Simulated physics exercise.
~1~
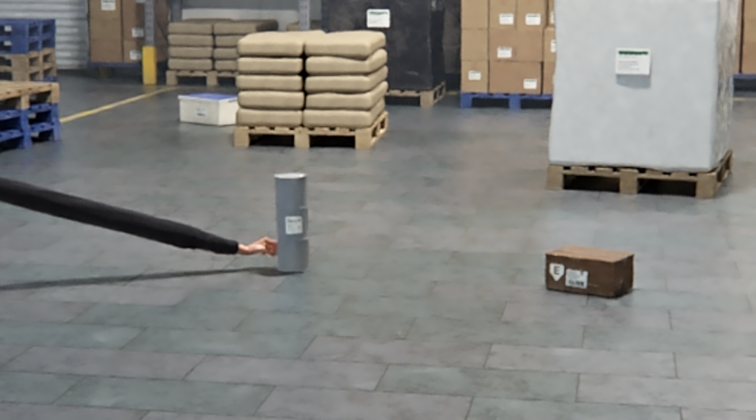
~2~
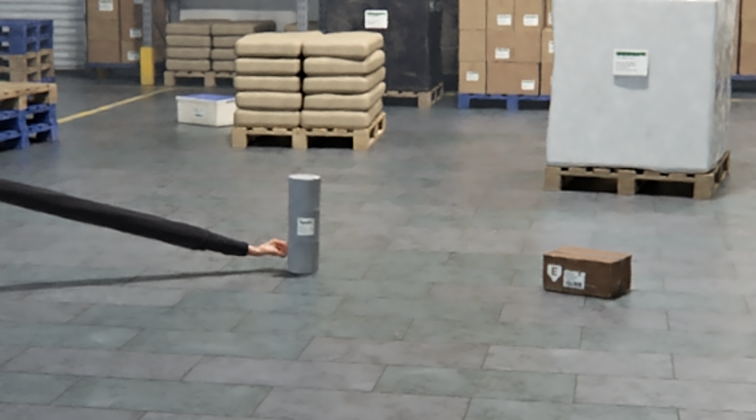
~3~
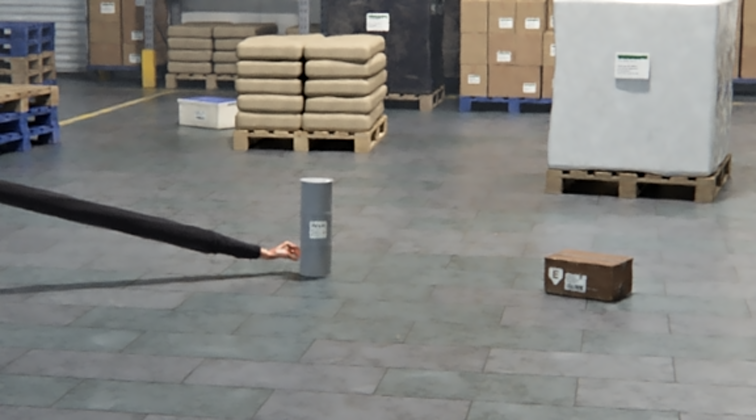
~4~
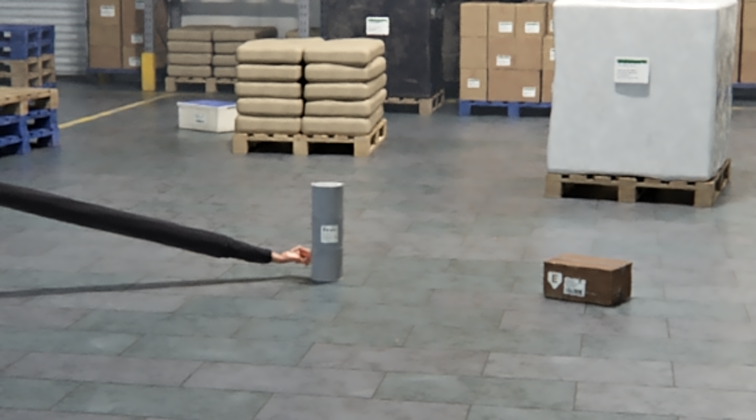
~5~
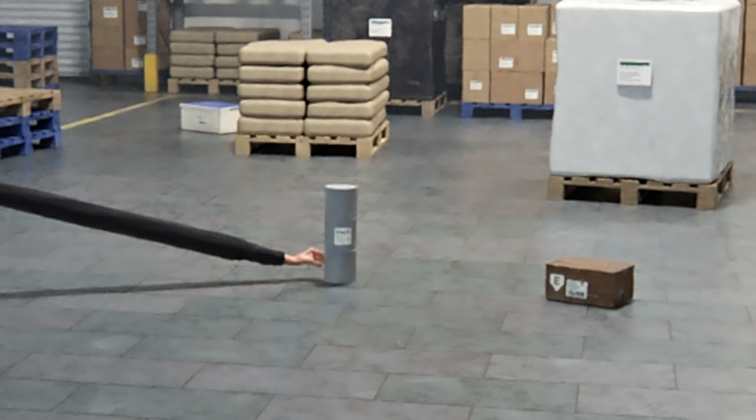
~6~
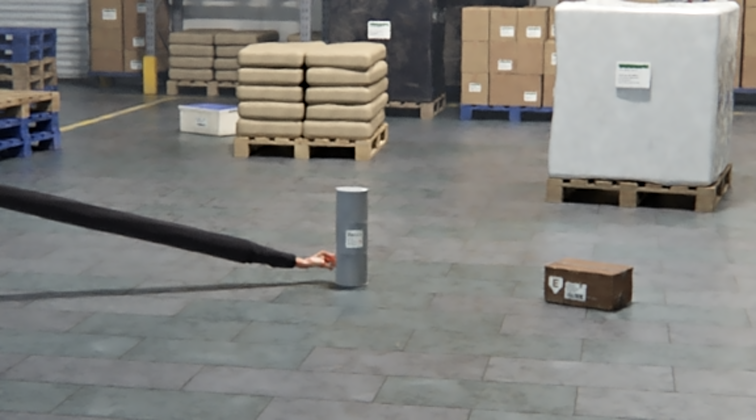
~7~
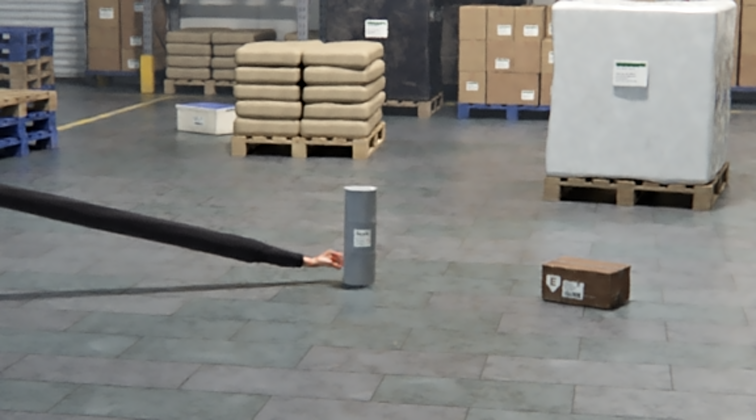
In a warehouse with stacked sacks and wrapped pallets, a hand on a long, dark-sleeved arm reached in from the left and slowly pushed a grey canister rightward across the tiled floor toward a brown parcel, leaving it upright and short of the parcel.
